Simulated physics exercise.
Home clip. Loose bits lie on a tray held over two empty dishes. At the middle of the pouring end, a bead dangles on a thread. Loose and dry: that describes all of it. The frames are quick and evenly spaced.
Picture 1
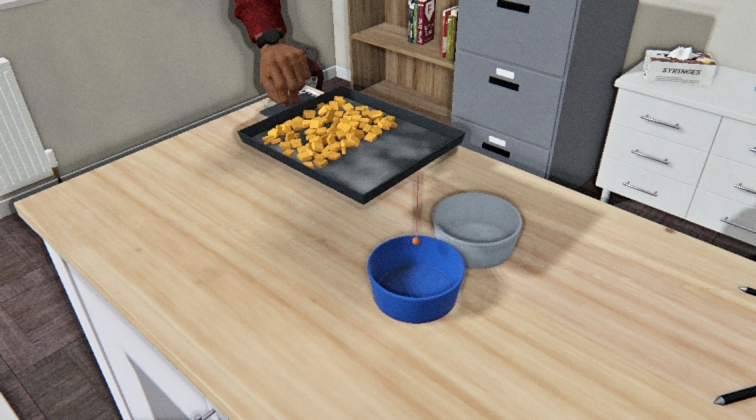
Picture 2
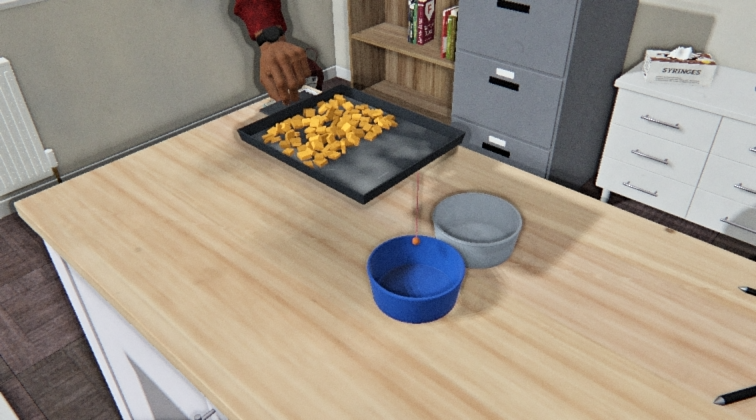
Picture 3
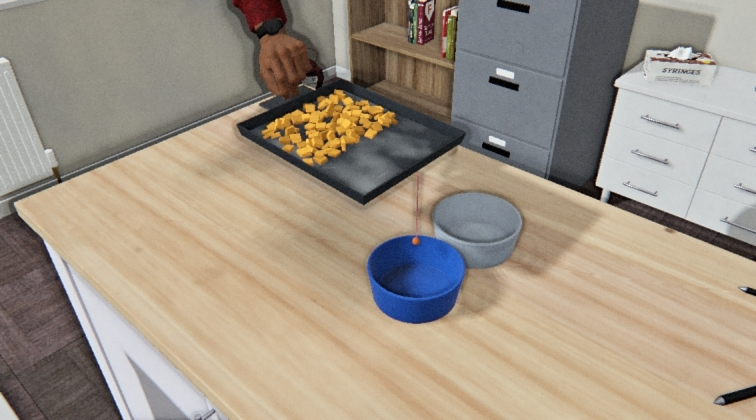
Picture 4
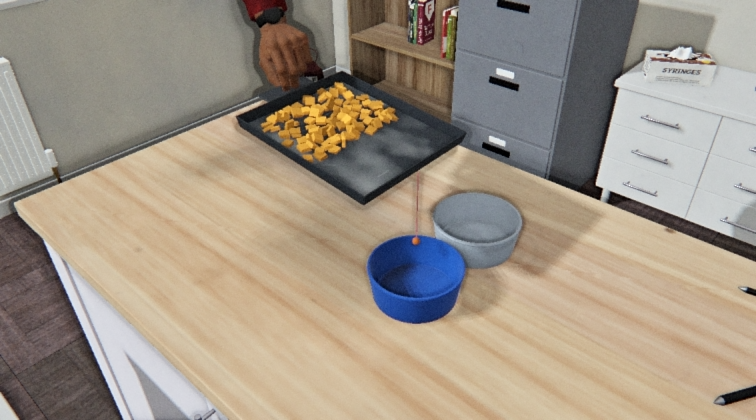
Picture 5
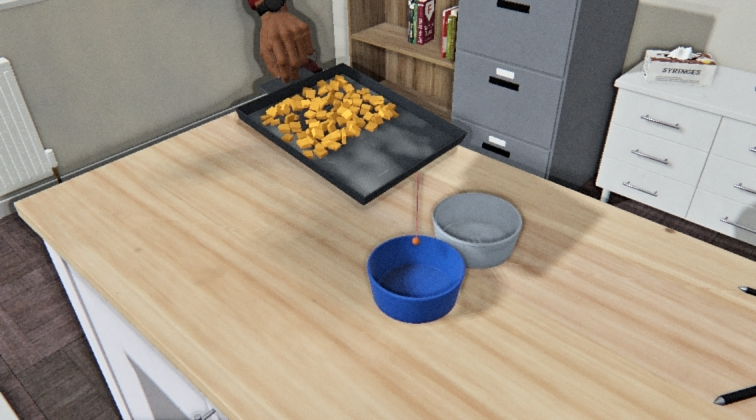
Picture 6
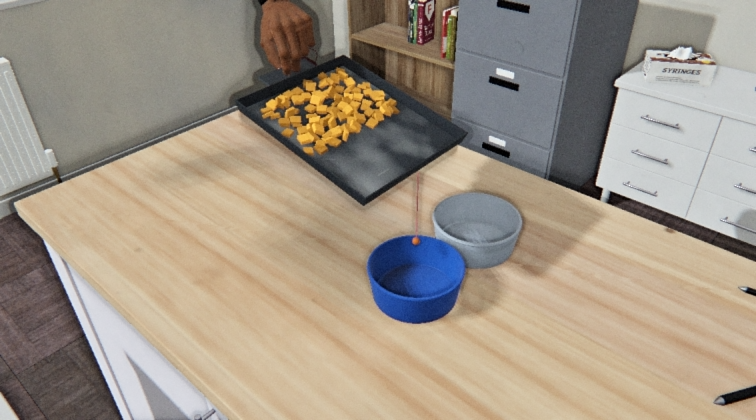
On a wooden counter, a hand gradually tilting a dark tray of small golden chunks above empty blue and grey bowls.
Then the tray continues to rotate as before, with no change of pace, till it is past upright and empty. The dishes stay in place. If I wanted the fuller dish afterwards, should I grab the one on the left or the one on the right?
Grab the left one.
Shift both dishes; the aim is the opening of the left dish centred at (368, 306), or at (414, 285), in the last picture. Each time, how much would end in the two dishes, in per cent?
First try: Around 80 percent; second try: Around 90 percent.
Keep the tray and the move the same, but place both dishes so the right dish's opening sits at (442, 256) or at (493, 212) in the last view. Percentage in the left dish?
In order: 20 percent and 60 percent.
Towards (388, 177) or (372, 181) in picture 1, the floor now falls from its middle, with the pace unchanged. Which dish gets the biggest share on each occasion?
The leftmost dish, then the leftmost dish.
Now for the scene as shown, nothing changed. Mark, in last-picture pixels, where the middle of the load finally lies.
Roughly at (435, 295).
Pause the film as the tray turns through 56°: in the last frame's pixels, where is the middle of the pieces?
In the last view, the load is centred close to (407, 158).
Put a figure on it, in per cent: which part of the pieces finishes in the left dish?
It works out at some 50 %.
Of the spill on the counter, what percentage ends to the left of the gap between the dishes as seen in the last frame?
30 in a hundred, roughly.
Soon after the last picture, tray tipped steeply; nearly all on the tray; a small part in the air.
A little later, tray tipped right over; about two thirds on the tray; a small part in the left dish; a stray few in the right dish; a small part outside both; a small part in the air.
Later still, tray tipped past a quarter turn; about half in the left dish; a small part in the right dish; about a third outside both.
At rest, tray tipped past a quarter turn; about half in the left dish; a small part in the right dish; about a third outside both.
